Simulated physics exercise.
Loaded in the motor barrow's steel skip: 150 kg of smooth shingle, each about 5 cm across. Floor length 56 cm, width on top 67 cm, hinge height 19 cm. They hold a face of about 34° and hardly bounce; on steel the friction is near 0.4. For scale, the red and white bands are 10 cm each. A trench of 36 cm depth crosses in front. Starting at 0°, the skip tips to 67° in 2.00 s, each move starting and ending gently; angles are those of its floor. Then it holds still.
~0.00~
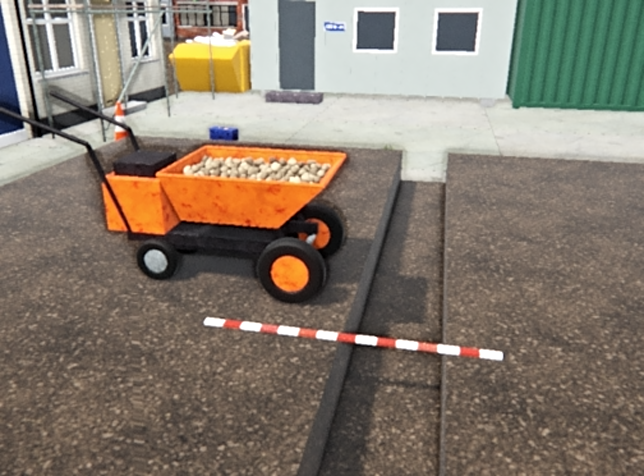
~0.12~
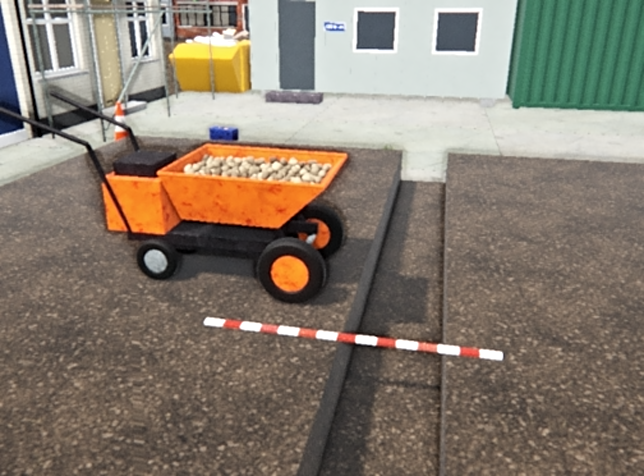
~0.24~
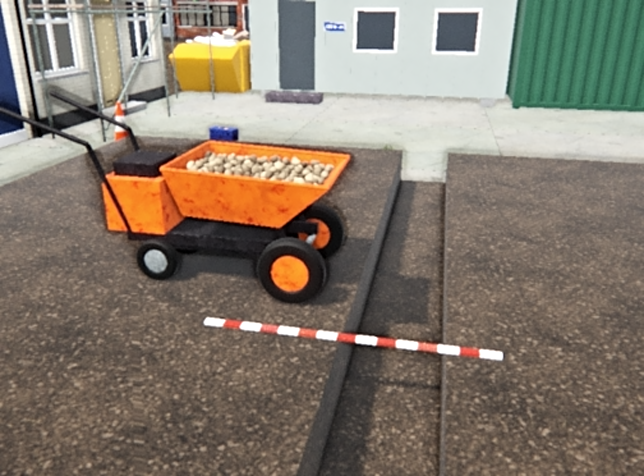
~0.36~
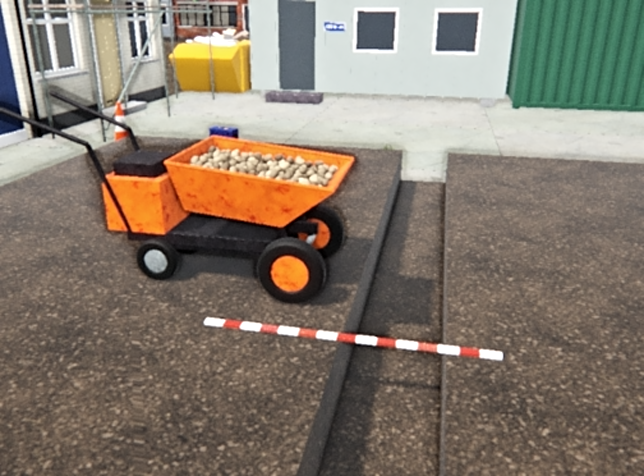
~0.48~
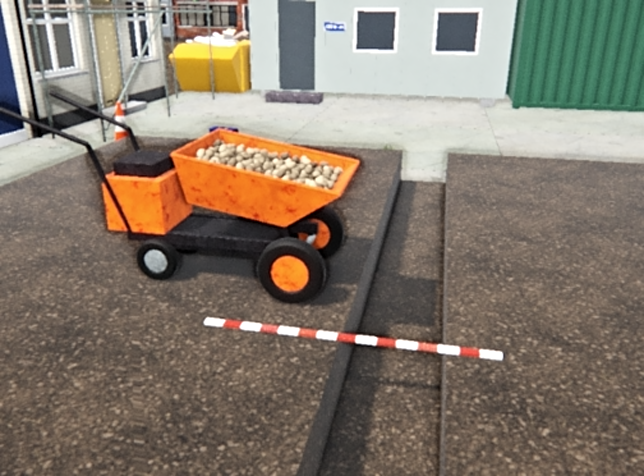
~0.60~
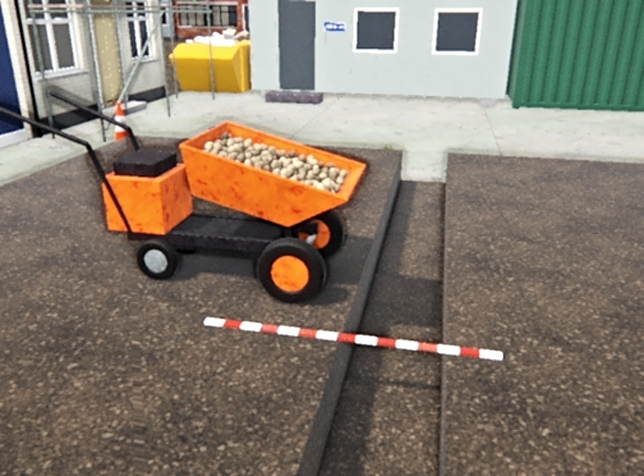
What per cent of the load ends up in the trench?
Some 83 per cent of it.
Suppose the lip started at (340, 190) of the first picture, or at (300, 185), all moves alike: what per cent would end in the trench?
First some 55, then 100 per cent.
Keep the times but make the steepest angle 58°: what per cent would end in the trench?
It would be near 85 per cent.
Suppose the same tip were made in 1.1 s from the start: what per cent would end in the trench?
It would be near 75 per cent.
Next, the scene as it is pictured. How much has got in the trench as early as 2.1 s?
Some 60 per cent.
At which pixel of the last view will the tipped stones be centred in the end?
Their middle is at about (419, 333).
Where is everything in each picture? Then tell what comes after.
In the first picture, the skip is at 0°, its lip at (323, 186); the top of the load is at (256, 164).
The second picture shows lip at (325, 187), floor tilted 1°, highest stones at (257, 164); the stones move at 0.1 m/s on average.
In the third picture, the skip is at 3°, its lip at (328, 188); the top of the load is at (248, 161); the stones move at 0.2 m/s on average.
In the fourth picture, the skip is at 6°, its lip at (333, 191); the top of the load is at (228, 156); the stones move at 0.3 m/s on average.
The fifth picture shows lip at (339, 195), floor tilted 10°, highest stones at (226, 150); the stones move at 0.3 m/s on average.
The sixth picture shows lip at (347, 200), floor tilted 14°, highest stones at (227, 143); the stones move at 0.4 m/s on average.
After 1.5 s the floor is at 57°; 96 % in the skip, 4 % in the trench; the foremost stones are at (418, 249).
After 2.1 s the floor is at 67°; 23 % in the skip, 62 % in the trench, 14 % past the trench; the foremost stones are at (537, 299).
After 2.5 s the floor is at 67°; 4 % in the skip, 79 % in the trench, 17 % past the trench; the foremost stones are at (595, 303).
After 4.4 s the floor is at 67°; 0 % in the skip, 83 % in the trench, 17 % past the trench; the foremost stones are at (618, 305).
